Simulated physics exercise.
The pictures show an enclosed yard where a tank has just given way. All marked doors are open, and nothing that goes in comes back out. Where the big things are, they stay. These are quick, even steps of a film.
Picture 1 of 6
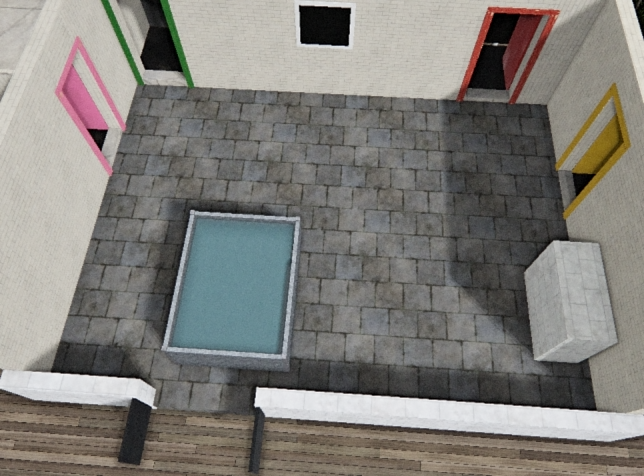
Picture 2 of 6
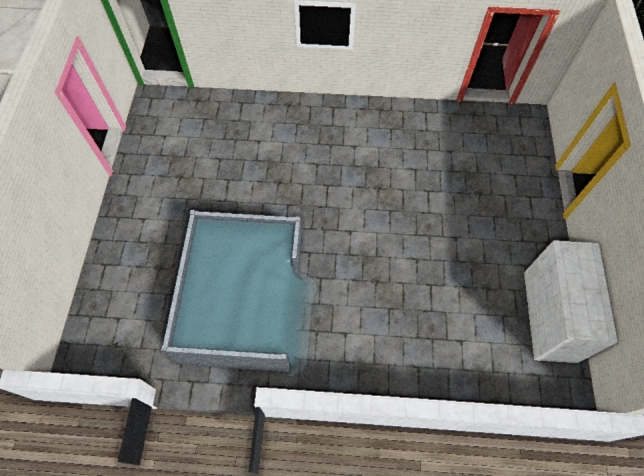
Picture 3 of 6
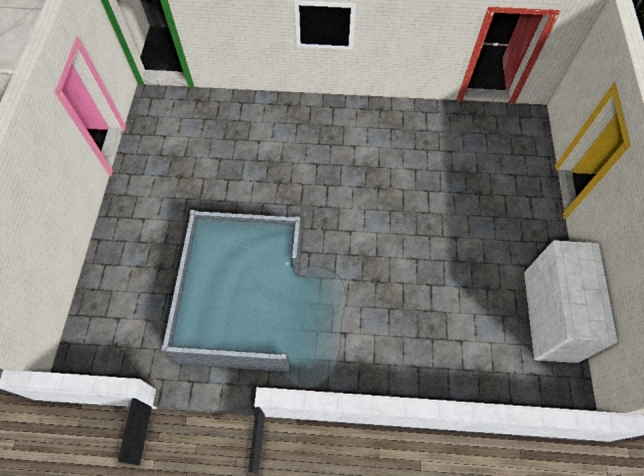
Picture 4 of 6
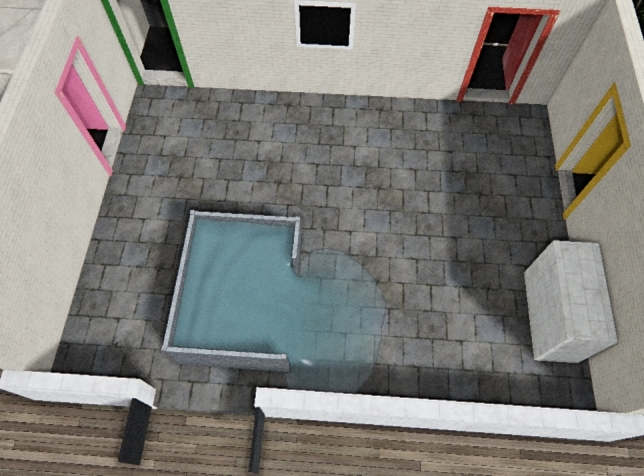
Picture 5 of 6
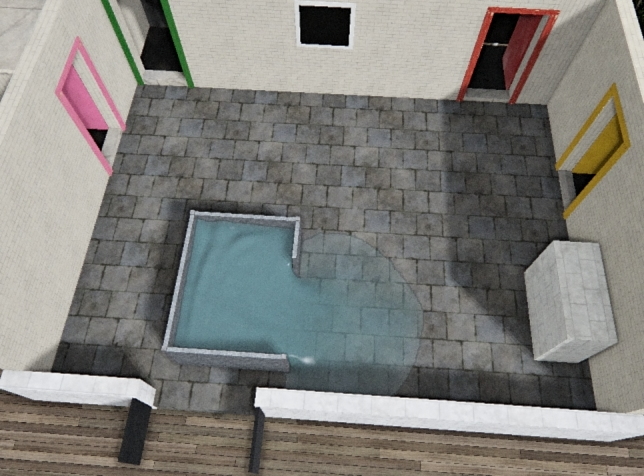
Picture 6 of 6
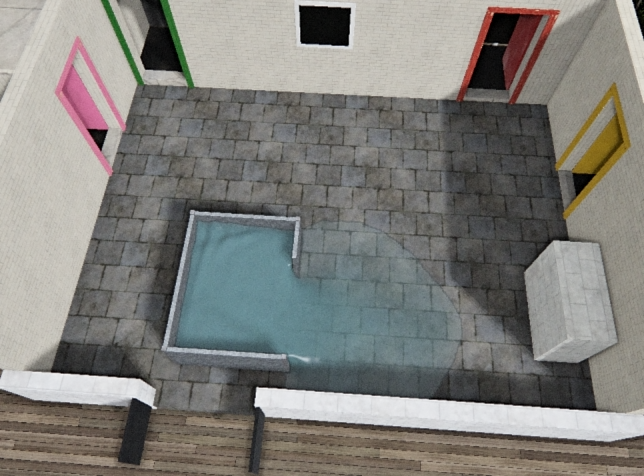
A tank in a walled yard giving way on its right side, water pouring out and spreading rightward across grey paving.
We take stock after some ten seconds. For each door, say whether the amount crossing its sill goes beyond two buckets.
The green door holds up fine I think. The pink door holds up fine I think. The red door gets overrun I think. The yellow door gets overrun I think.
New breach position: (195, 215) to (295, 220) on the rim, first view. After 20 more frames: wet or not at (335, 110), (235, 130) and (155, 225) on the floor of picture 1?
Taking the points in order: Swamped, swamped and unwetted.
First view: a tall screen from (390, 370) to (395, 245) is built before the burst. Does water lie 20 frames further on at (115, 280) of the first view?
That spot would be high and dry.
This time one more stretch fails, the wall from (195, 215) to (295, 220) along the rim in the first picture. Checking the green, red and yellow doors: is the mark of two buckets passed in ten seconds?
Green exceeds the limit, red stays within the limit, yellow exceeds the limit.
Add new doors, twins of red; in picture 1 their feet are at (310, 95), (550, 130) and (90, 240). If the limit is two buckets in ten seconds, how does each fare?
In order, the new doors go: Undershoots, overshoots, undershoots.
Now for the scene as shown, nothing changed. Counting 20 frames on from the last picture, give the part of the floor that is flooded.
About 40 per cent.
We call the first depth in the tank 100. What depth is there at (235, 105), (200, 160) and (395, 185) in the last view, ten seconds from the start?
About 8 per cent, then 4 per cent, then 10 per cent.
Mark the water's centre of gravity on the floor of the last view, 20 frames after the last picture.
Somewhere near (418, 300).
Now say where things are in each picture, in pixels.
In the first frame, the tank at (236, 282) is whole and still.
In the second frame, the front is at (306, 278), out from the gap at (290, 317).
In the third frame, the front is at (335, 280), out from the gap at (290, 317).
In the fourth frame, the front is at (375, 289), out from the gap at (290, 318).
In the fifth frame, water pours out at (290, 318) and has run to (416, 306).
In the sixth frame, the front is at (454, 319), out from the gap at (290, 317).
A moment on, water covers 25 % of the floor; the green door not reached, the pink door not reached, the red door not reached, the yellow door not reached.
Next, water covers 30 % of the floor; the green door not reached, the pink door not reached, the red door not reached, the yellow door wet at the sill, nothing in.
Then, water covers 40 % of the floor; the green door not reached, the pink door not reached, the red door not reached, the yellow door over two buckets in.
Later, water covers 55 % of the floor; the green door not reached, the pink door not reached, the red door over two buckets in, the yellow door over two buckets in.
In the end, water covers 85 % of the floor; the green door wet at the sill, nothing in, the pink door wet at the sill, nothing in, the red door far over two buckets in, the yellow door far over two buckets in.
